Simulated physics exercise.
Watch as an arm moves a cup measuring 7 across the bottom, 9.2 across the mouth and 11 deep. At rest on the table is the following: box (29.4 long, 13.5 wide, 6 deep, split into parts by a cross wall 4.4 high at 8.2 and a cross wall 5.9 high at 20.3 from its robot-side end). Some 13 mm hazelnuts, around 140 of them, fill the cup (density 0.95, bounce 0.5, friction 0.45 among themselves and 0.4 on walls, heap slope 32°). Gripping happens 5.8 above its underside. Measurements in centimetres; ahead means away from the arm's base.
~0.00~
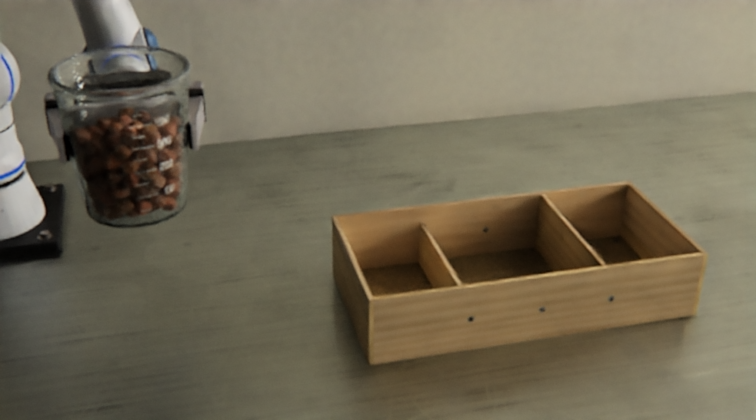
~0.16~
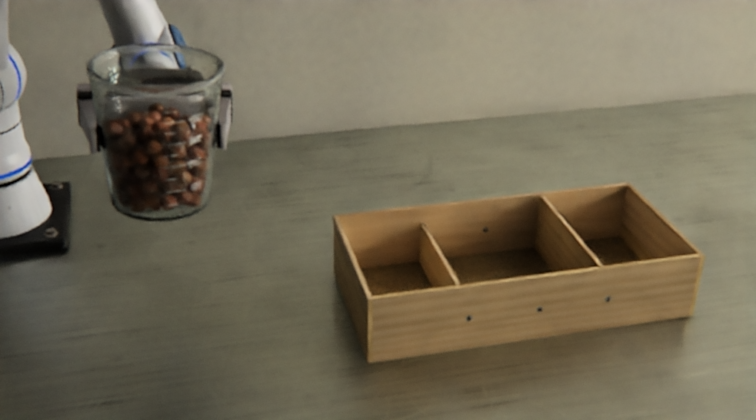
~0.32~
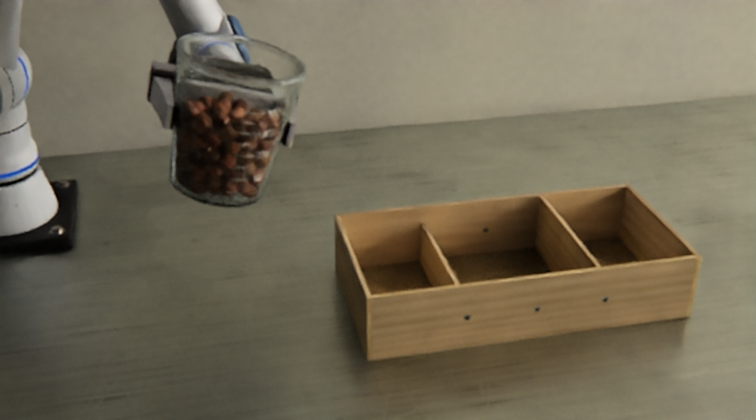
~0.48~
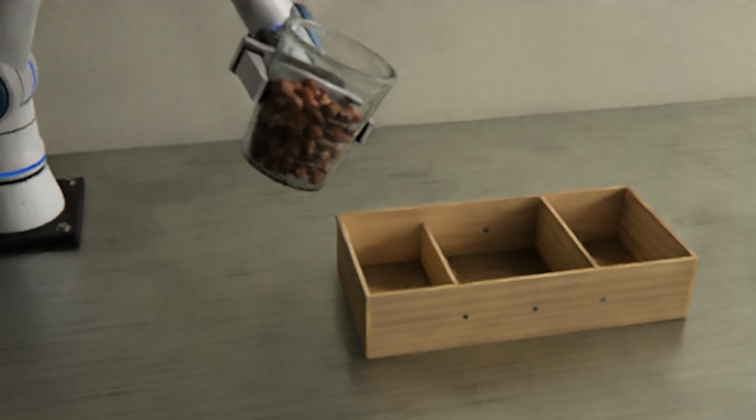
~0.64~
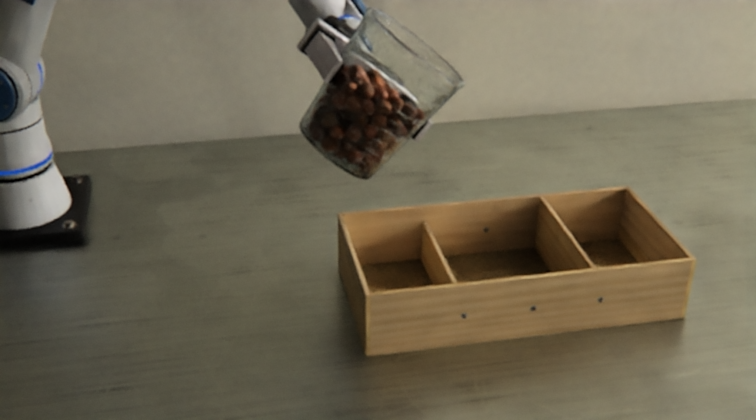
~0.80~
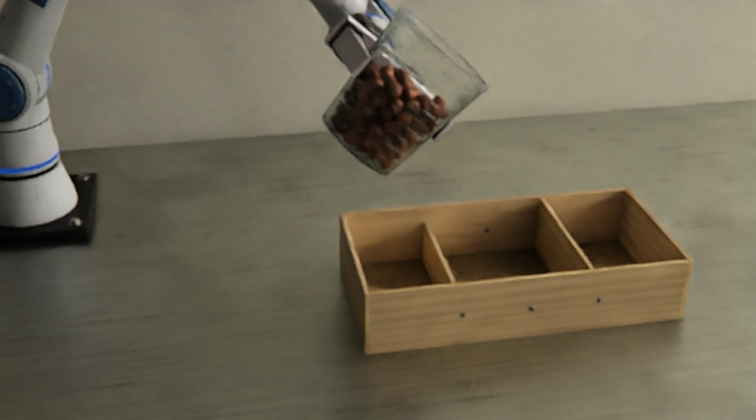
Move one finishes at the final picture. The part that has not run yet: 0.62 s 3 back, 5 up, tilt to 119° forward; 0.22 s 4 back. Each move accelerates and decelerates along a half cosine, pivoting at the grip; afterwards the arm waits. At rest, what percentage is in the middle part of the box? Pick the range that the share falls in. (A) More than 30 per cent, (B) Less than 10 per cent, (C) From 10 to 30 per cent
(A) More than 30 per cent.
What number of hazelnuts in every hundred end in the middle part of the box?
The share comes to around 65 per cent.
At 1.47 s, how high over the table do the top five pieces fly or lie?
About 26 cm above the table.
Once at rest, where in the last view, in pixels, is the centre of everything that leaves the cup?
I'd point to somewhere near (486, 286).
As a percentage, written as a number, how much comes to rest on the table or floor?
I'd put it at roughly 0 per cent.
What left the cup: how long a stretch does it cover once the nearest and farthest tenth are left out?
Around 16 cm long.
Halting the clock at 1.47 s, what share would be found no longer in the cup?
About 45 in a hundred parts are out.
By 1.14 s, tilted 86° forward, highest piece 27 above the table; 144 in the cup.
By 1.47 s, tilted 119° forward, highest piece 26 above the table; 82 in the cup, 28 in the middle part, 13 in the robot-side part, 21 in flight or on a rim.
By 1.84 s, tilted 119° forward, highest piece 6 above the table; 94 in the middle part, 50 in the robot-side part.
By 2.89 s, tilted 119° forward, highest piece 3 above the table; 94 in the middle part, 50 in the robot-side part.
Final count, 94 in the middle part, 50 in the robot-side part. That is 65 % in the middle part of the box.
